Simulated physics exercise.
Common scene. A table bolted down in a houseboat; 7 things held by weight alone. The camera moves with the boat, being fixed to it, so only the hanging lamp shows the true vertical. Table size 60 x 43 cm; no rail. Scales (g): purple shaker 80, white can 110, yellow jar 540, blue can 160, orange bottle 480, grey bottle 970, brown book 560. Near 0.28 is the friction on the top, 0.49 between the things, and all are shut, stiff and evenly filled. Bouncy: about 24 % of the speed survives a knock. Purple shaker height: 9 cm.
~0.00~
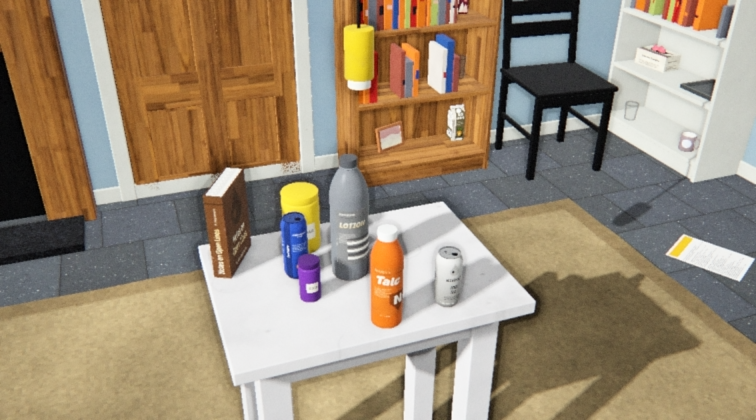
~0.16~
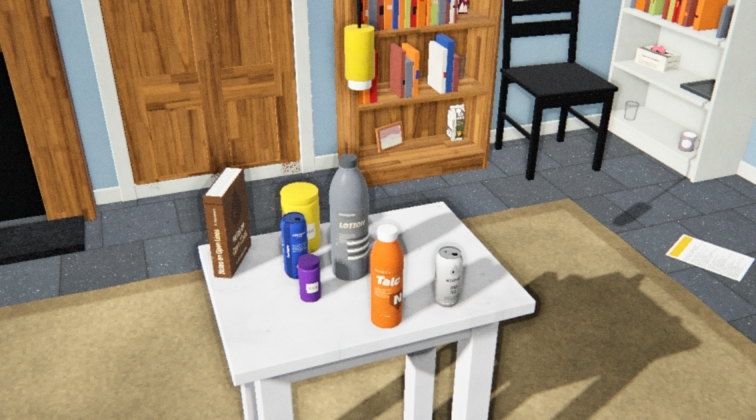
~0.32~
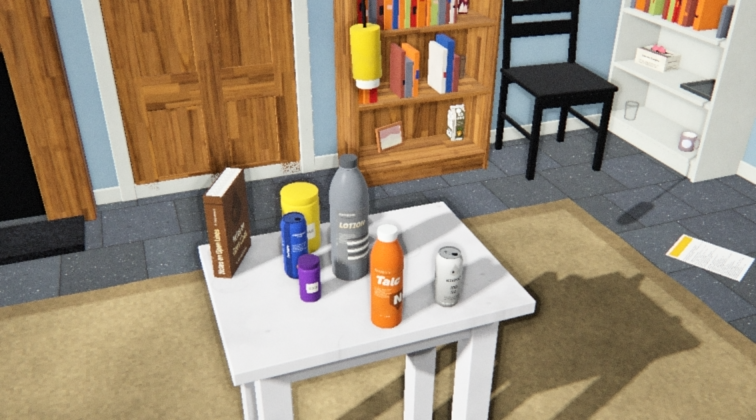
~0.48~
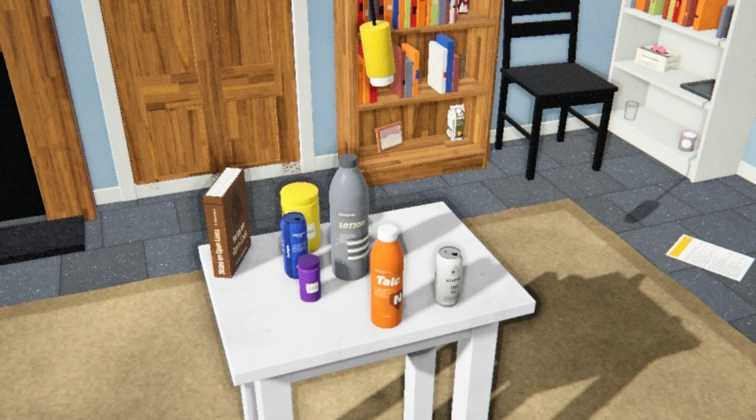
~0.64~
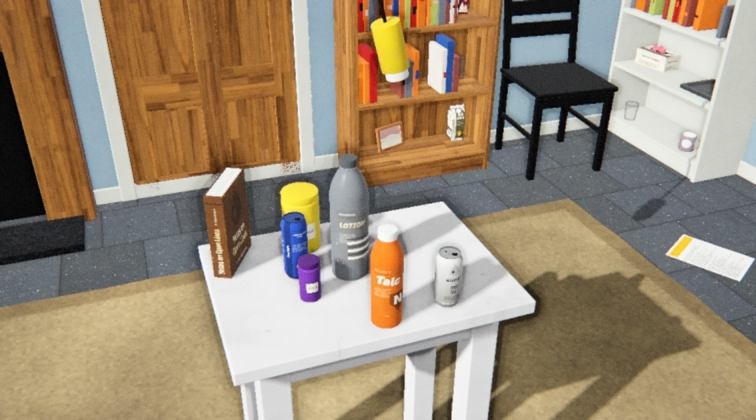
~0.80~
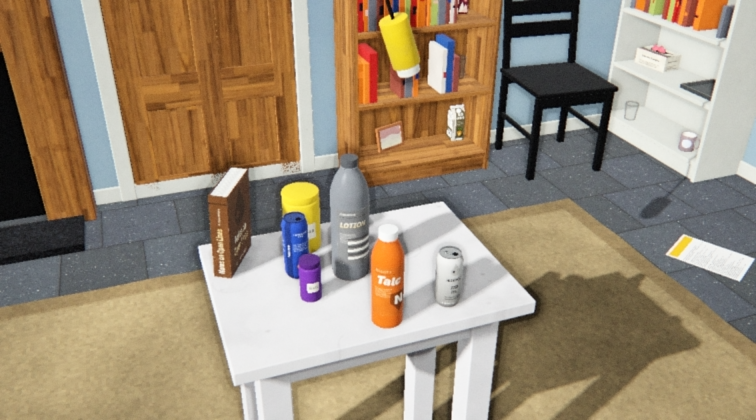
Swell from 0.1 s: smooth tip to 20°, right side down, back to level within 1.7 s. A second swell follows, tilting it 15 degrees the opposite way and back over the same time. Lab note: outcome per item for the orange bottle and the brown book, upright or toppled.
Outcome: Orange bottle upright; brown book toppled.
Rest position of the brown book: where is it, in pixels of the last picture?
It finishes at roughly (311, 255).
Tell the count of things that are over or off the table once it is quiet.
That makes 1.
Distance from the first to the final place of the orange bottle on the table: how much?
The shift is close to 12 cm.
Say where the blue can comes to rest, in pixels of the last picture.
It settles somewhere near (385, 238).
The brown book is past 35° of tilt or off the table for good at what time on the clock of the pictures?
I'd say around the 1.0 s mark.
After 1.20 s, heel 16°, right side down; brown book 54° off its base near (289, 235); orange bottle moved 7 cm near (419, 269); blue can 10° off its base.
After 1.30 s, heel 13°, right side down; brown book on its side near (302, 248); orange bottle moved 9 cm near (432, 266); blue can 3° off its base.
In the end (4.0 s), toppled on the table, brown book; not toppled but over 5 cm from the start, purple shaker, white can, yellow jar, blue can, orange bottle and grey bottle. At the end, from the last picture's camera, orange bottle near (446, 263), brown book near (311, 255).
